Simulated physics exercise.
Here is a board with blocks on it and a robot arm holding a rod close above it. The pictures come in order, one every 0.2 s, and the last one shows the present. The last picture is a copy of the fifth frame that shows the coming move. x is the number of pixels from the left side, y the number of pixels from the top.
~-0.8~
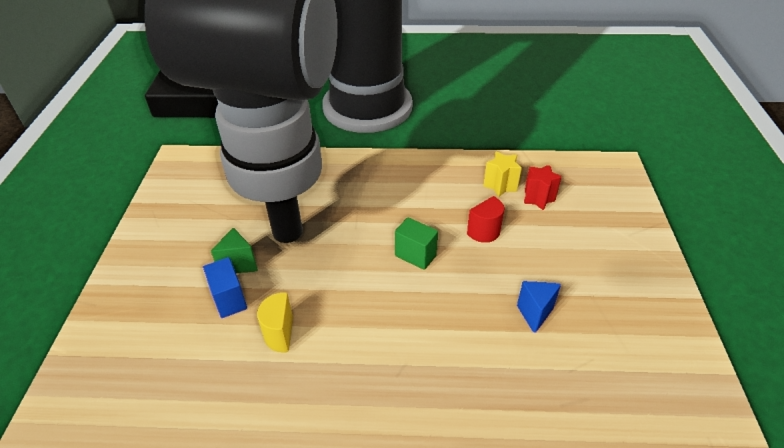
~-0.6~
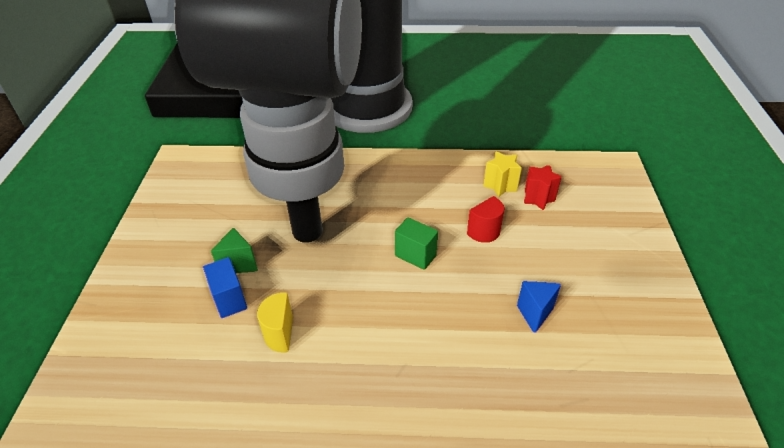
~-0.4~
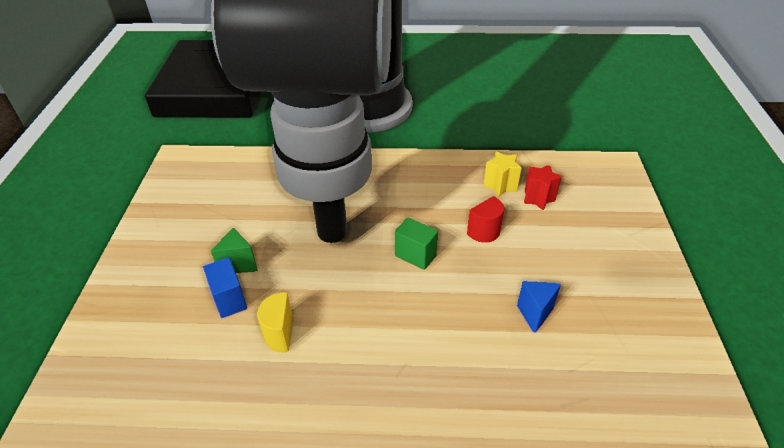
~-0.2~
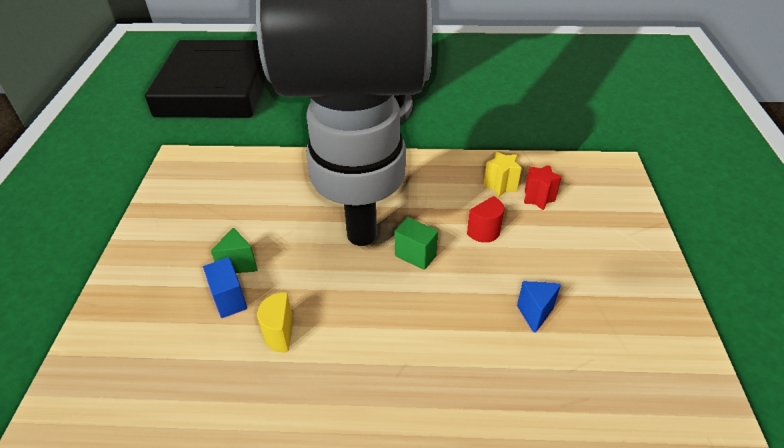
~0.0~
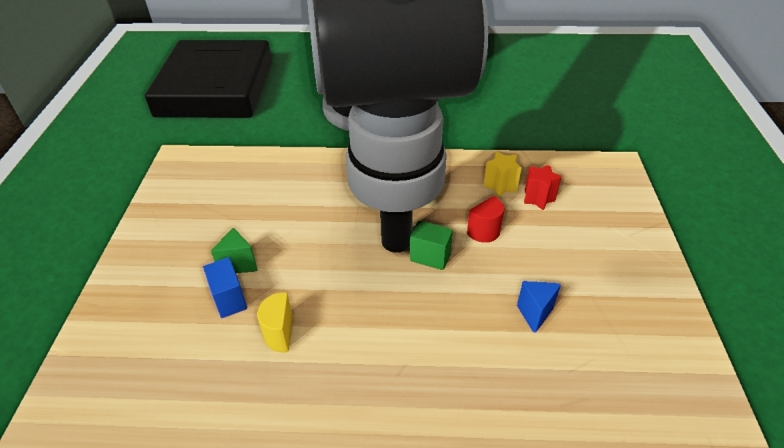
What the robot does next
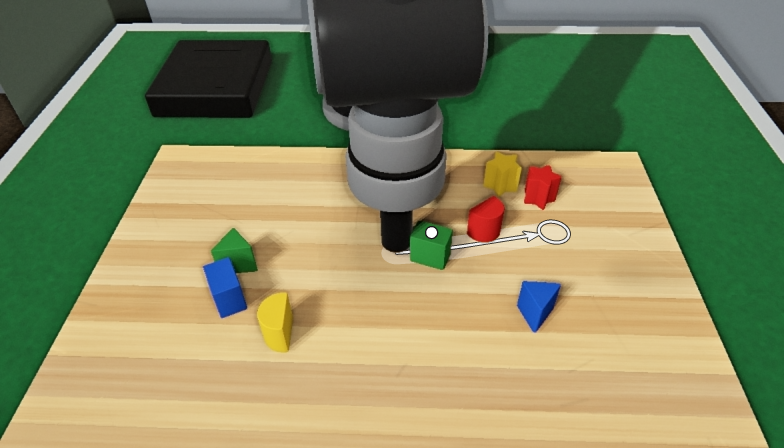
At first, a robot arm holds a dark rod over a wooden board, near a green triangular block, with other colorful blocks spread around. The arm moves steadily right across the board toward a green block near the middle, then nudges it slightly to the right while the other blocks stay still.
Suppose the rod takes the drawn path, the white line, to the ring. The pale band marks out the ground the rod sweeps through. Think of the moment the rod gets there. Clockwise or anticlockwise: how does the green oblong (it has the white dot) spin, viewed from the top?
Looking down, it rotates clockwise.
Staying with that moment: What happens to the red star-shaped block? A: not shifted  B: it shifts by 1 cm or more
A.
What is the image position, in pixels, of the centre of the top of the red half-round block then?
For the centre of its top, I'd go with (524, 190).
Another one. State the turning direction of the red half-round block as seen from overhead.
The answer is counter-clockwise.
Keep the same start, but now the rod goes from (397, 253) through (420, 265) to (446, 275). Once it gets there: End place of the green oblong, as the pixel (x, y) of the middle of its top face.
It sits at (478, 238).
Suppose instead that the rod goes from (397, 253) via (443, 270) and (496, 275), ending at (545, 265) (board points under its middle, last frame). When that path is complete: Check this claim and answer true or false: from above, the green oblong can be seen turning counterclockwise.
That statement is accurate.
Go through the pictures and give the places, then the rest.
In the first picture, rod tip (288, 234); block tops, green oblong (416, 231); red half-round block (489, 208); red star-shaped block (544, 174).
In the second picture, rod (308, 233); blocks unchanged.
In the third picture, rod (333, 234); blocks unchanged.
In the fourth picture, rod (362, 237); blocks unchanged.
In the fifth picture, rod (397, 243); green oblong (432, 233); red half-round block (489, 208); red star-shaped block (544, 174).
Path on the board, from (397, 253) over (477, 244) to (554, 232); the dot is on the green oblong.
What follows on the original path. One third of the way, rod (452, 238); green oblong (486, 236), turned 20° clockwise.
Two thirds of the way, rod (505, 230); green oblong (509, 242), turned 55° clockwise; red half-round block (518, 195), turned 35° anticlockwise.
At the end, rod (556, 222); green oblong (509, 242), turned 55° clockwise; red half-round block (524, 190), turned 55° anticlockwise; red star-shaped block in place.
